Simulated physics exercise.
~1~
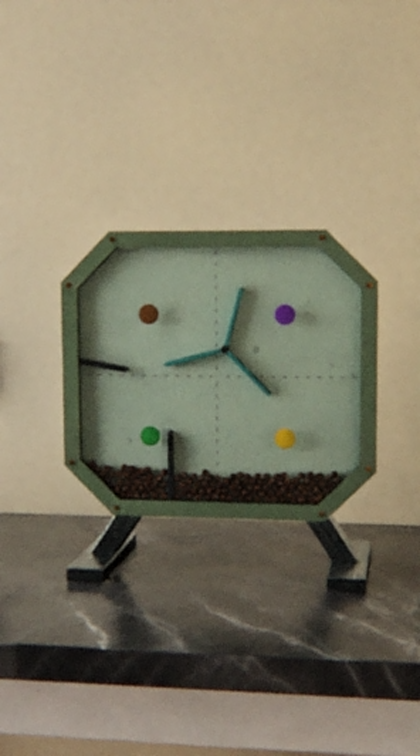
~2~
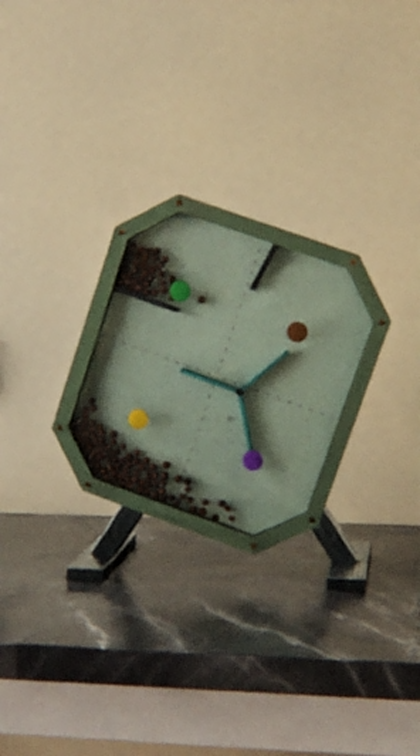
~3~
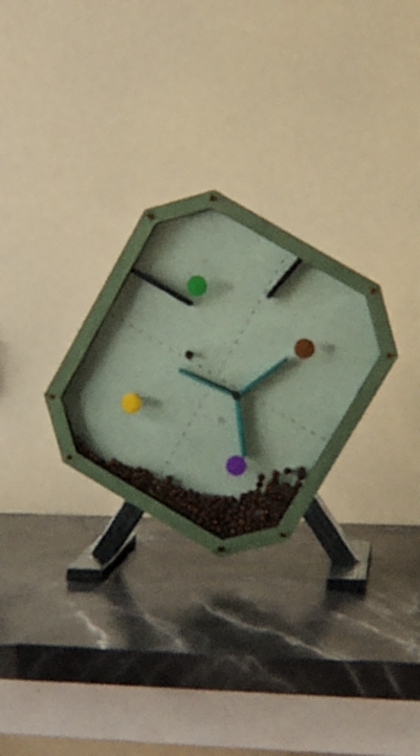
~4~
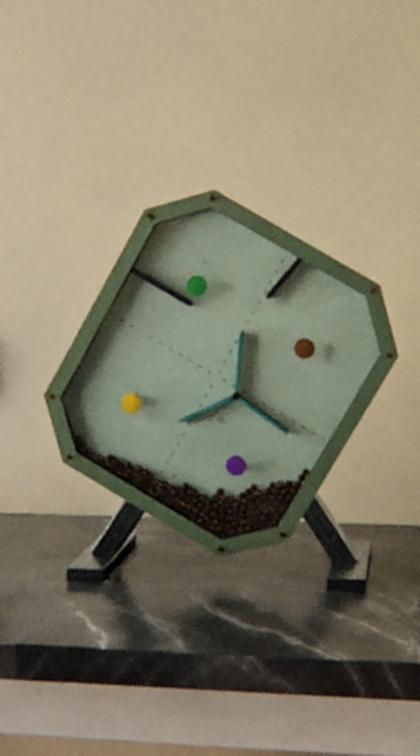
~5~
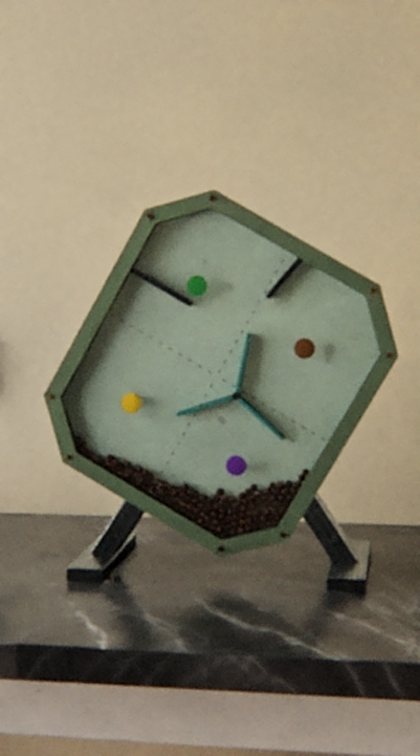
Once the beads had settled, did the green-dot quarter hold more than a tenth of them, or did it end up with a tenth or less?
It ended up with a tenth or less, as the green-dot quarter had emptied out, and so had the brown-dot one. Only the purple-dot and yellow-dot quarters held more than a tenth of the beads, with most in the purple one.
